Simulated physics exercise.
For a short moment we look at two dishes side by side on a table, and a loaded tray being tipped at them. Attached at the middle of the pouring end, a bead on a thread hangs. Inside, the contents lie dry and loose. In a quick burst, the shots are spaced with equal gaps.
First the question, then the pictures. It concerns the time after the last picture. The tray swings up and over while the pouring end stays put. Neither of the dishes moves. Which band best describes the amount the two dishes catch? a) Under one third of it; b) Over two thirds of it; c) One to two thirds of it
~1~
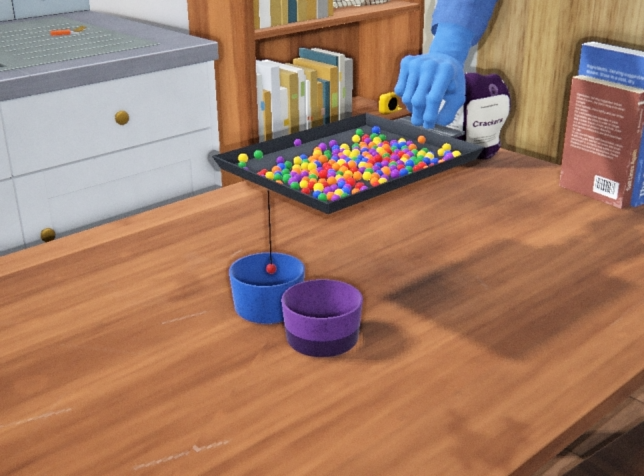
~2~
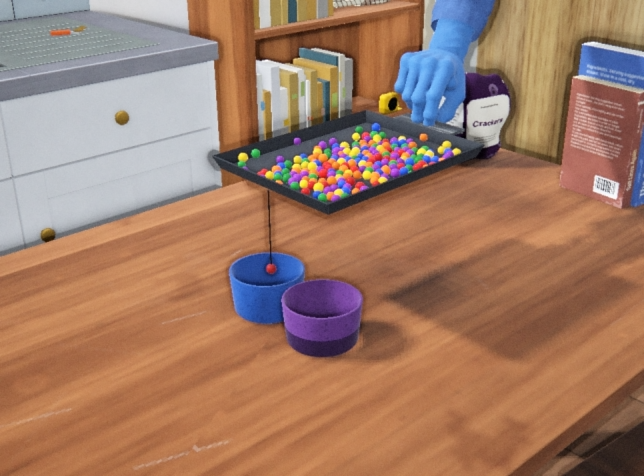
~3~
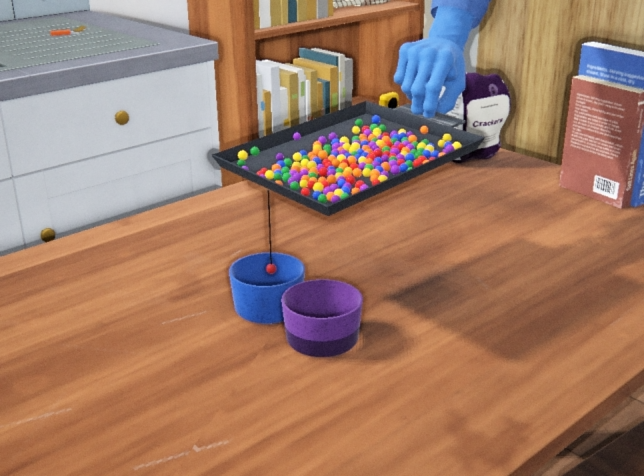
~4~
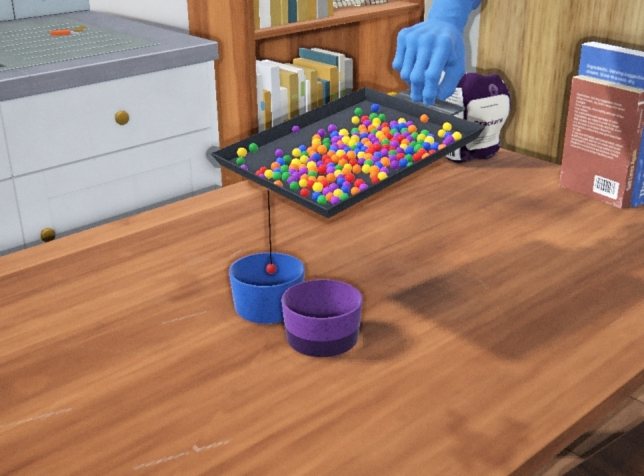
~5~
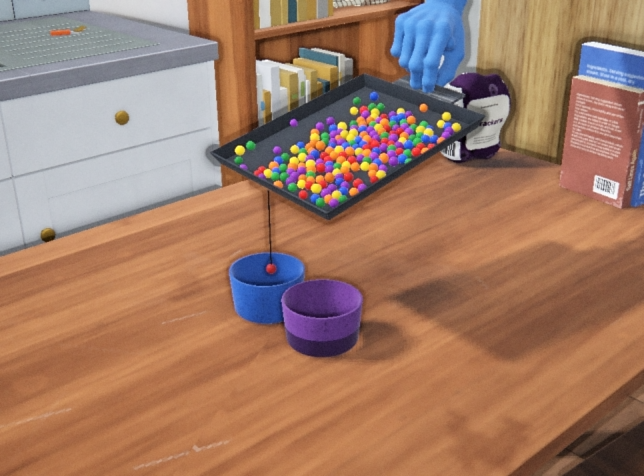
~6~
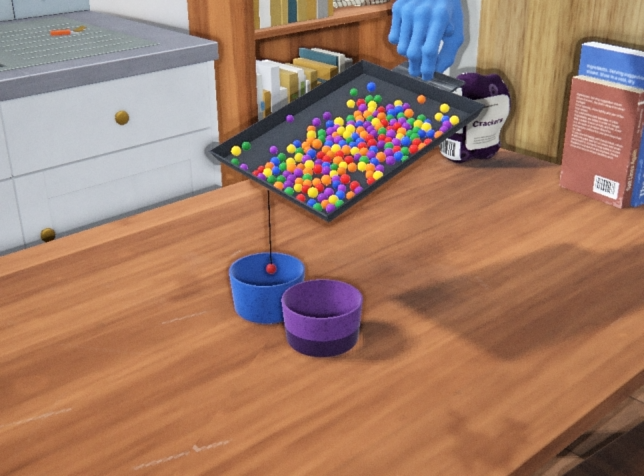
Under one third of it.
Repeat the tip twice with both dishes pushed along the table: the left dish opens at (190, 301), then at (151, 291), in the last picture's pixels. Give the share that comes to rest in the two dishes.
In turn 0 and 0 in a hundred.
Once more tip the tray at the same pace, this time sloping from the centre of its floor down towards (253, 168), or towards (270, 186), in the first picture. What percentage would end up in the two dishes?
First case around 0 per cent, second case 0 per cent.
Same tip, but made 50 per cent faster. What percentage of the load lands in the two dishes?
It would be close to 10 per cent.
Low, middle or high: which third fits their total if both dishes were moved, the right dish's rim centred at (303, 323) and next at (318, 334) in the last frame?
First: Beyond two thirds; second: Beyond two thirds.
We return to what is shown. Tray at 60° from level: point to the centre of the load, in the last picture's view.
The load's middle is around (302, 219).
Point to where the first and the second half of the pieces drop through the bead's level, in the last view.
Around (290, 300), followed by around (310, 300).
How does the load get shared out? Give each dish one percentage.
I'd say some 0 in a hundred wind up in the left dish, and some 10 in a hundred in the right.
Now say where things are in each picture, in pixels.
The first frame shows corners of the pouring end (221, 156) and (328, 200), level; middle of the load (358, 163), round plastic beads; left dish (239, 297); right dish (293, 329); bead on its thread (271, 269).
The second frame shows corners of the pouring end (220, 156) and (328, 200), level; middle of the load (358, 162).
The third frame shows corners of the pouring end (220, 154) and (328, 202), tipped barely, lowest at the right corner; middle of the load (358, 158).
The fourth frame shows corners of the pouring end (219, 153) and (327, 205), tipped a little, lowest at the right corner; middle of the load (357, 153).
The fifth frame shows corners of the pouring end (218, 151) and (327, 207), tipped a little, lowest at the right corner; middle of the load (356, 148).
The sixth frame shows corners of the pouring end (217, 150) and (327, 210), tipped clearly, lowest at the right corner; middle of the load (353, 146), almost all on the move; left dish (239, 297); right dish (293, 329).
Just after the last frame, tray tipped steeply; roughly half on the tray; just a few in the right dish; roughly a quarter outside both; roughly a quarter in the air.
A moment on, tray tipped right over; about a tenth in the right dish; almost all outside both; just a few in the air.
Further on, tray tipped past a quarter turn; about a tenth in the right dish; almost all outside both.
When it is over, tray tipped past a quarter turn; about a tenth in the right dish; not one in the left dish; almost all outside both.
